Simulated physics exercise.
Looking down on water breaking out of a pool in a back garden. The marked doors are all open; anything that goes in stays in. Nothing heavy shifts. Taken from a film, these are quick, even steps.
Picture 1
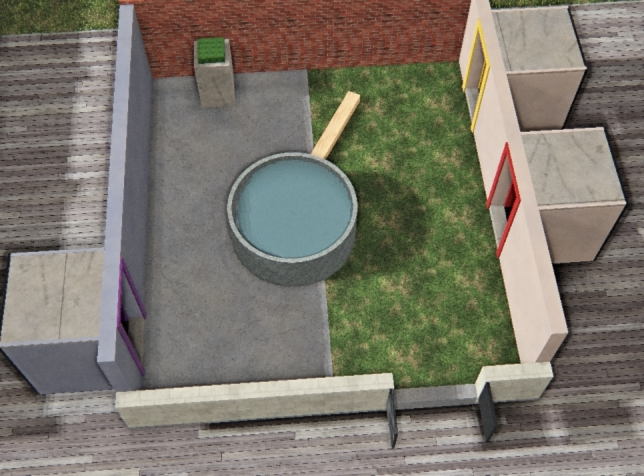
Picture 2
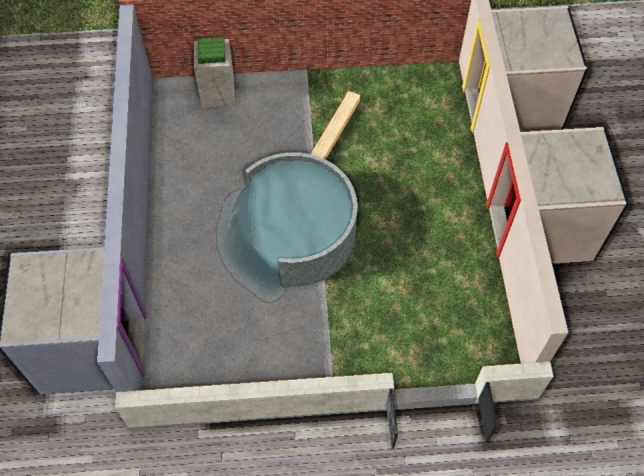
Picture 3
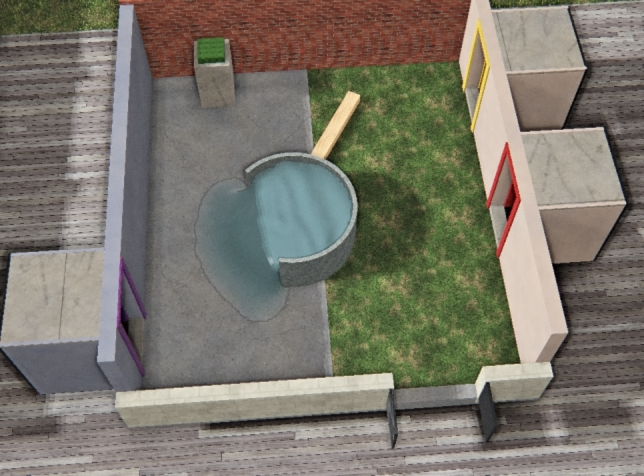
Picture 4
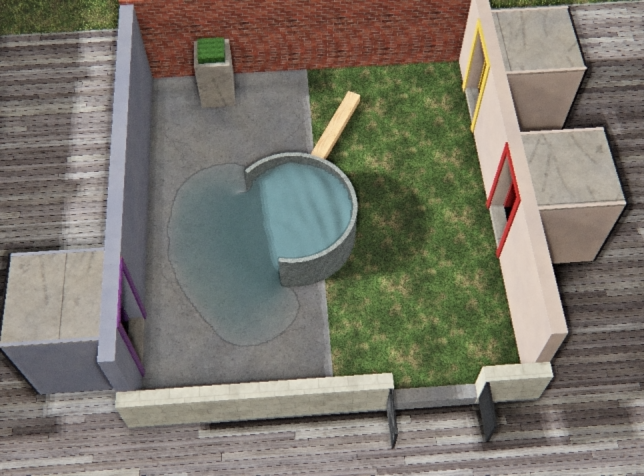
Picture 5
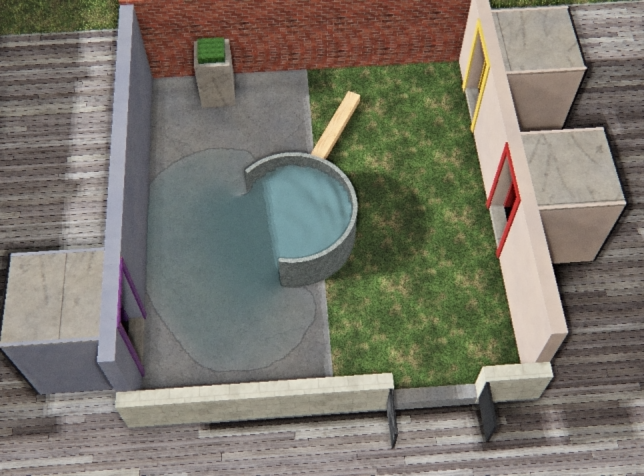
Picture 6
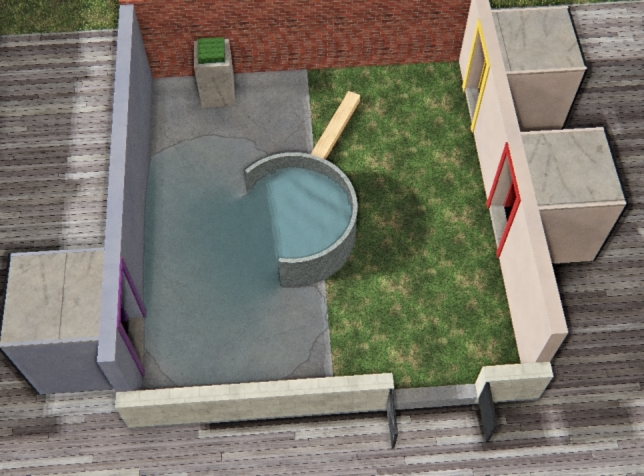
In a walled back garden, half grey paving and half grass, a round pool stands whole and full of still water. Its left side opens and water pours out onto the paving, spreading left and toward the low front wall until it covers much of the grey ground.
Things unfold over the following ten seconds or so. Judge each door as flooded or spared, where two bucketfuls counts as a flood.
The yellow door is spared, the red door is spared, the purple door is flooded.
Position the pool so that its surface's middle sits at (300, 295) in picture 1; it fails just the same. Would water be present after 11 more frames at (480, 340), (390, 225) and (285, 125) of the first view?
First one stays unwetted, next one stays unwetted, last one stays unwetted.
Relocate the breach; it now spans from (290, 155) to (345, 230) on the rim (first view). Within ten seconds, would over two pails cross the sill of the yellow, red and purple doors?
One by one: The yellow one lets more in, the red one passes that mark, the purple one takes less.
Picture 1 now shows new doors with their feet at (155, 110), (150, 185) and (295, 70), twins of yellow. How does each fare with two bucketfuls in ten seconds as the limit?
So it goes runs above, then runs above, then runs below.
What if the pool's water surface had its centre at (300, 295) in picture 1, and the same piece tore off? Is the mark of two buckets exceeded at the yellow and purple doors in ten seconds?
So here's how it goes: The yellow door comes up short, and the purple door clears the threshold.
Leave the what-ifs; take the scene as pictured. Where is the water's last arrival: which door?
The yellow one.
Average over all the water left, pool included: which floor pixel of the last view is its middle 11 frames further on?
That puts it at around (212, 259).
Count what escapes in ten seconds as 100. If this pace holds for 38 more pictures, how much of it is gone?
By then, close to 70 % of it.
A moment on, water covers 30 % of the floor; the yellow door not reached, the red door not reached, the purple door over two buckets in.
Next, water covers 35 % of the floor; the yellow door not reached, the red door not reached, the purple door far over two buckets in.
Then, water covers 55 % of the floor; the yellow door not reached, the red door not reached, the purple door far over two buckets in.
Later, water covers 85 % of the floor; the yellow door not reached, the red door wet at the sill, nothing in, the purple door far over two buckets in.
In the end, water covers 95 % of the floor; the yellow door wet at the sill, nothing in, the red door wet at the sill, nothing in, the purple door far over two buckets in.
